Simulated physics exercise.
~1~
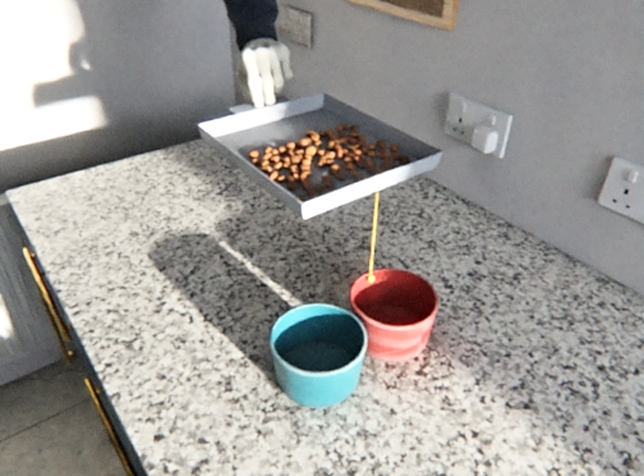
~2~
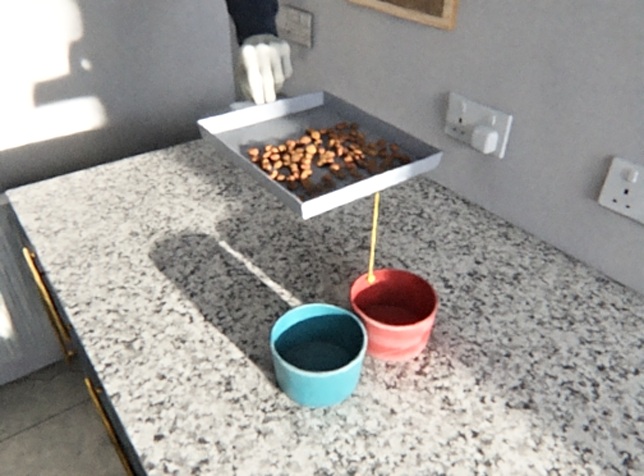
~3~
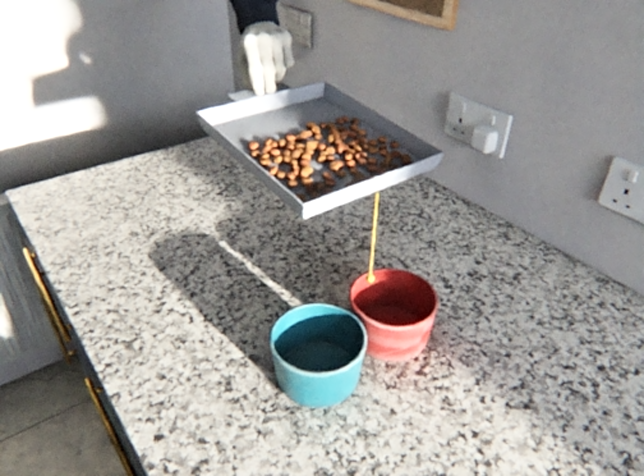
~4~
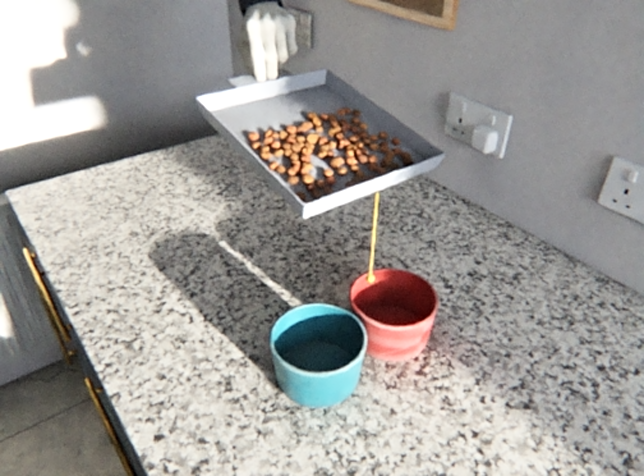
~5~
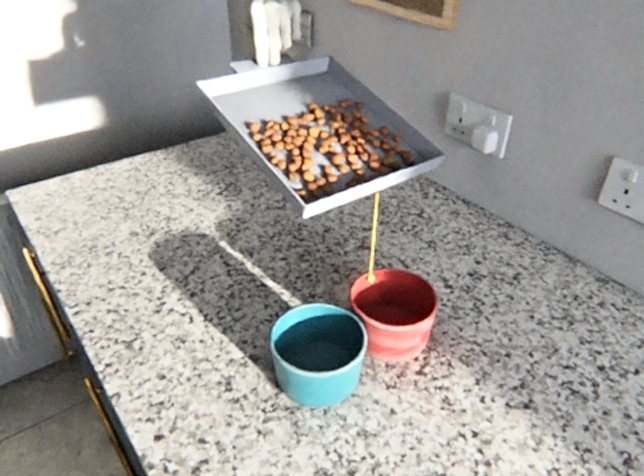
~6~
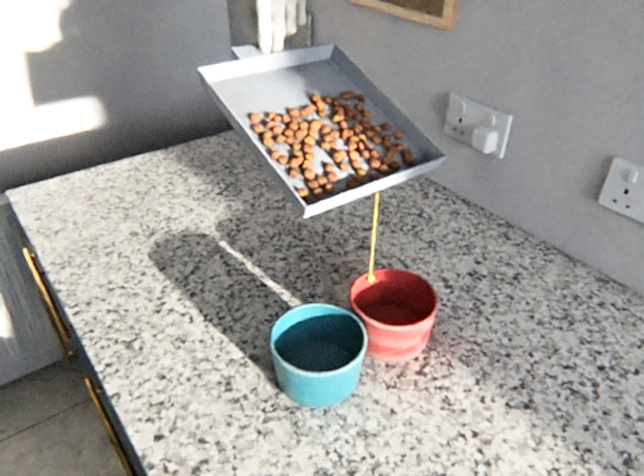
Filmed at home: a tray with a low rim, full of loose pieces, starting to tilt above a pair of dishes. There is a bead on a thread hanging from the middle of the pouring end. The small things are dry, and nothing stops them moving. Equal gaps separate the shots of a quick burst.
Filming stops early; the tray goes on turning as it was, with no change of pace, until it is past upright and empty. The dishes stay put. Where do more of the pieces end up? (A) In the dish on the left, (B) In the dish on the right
Answer: B.
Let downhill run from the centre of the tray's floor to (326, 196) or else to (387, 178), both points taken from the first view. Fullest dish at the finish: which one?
Try 1: The left-side dish; try 2: The right-side dish.
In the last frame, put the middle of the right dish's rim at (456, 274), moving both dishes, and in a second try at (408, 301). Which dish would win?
The dish to the left, then the dish to the right.
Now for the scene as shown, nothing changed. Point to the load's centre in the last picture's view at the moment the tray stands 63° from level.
I'd put the middle close to (381, 169).
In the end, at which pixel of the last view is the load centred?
Last view, resting centre - approx. (399, 335).
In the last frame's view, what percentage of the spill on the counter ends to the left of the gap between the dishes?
Close to 10 %.
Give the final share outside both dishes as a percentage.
Result: Near 30 % of the load.
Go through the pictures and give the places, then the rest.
In the first picture, corners of the pouring end at (304, 201) and (439, 151), level; middle of the load at (329, 162), bits of dog kibble; left dish at (347, 381); right dish at (422, 336); bead on its thread at (370, 278).
In the second picture, corners of the pouring end at (304, 201) and (439, 151), level; middle of the load at (329, 161).
In the third picture, corners of the pouring end at (305, 202) and (440, 152), tipped barely, level across its low end; middle of the load at (330, 158).
In the fourth picture, corners of the pouring end at (306, 202) and (441, 153), tipped a little, level across its low end; middle of the load at (330, 153).
In the fifth picture, corners of the pouring end at (307, 203) and (442, 154), tipped clearly, level across its low end; middle of the load at (331, 149).
In the sixth picture, corners of the pouring end at (308, 204) and (443, 155), tipped clearly, level across its low end; middle of the load at (333, 144); left dish at (347, 381); right dish at (422, 336).
Soon after the last picture, tray tipped steeply; all on the tray.
A little later, tray tipped past a quarter turn; about two thirds on the tray; a stray few in the left dish; a small part in the right dish; a small part outside both; about a quarter in the air.
Later still, tray tipped past a quarter turn; a small part in the left dish; about half in the right dish; about a third outside both.
At rest, tray tipped past a quarter turn; a small part in the left dish; about half in the right dish; about a third outside both.
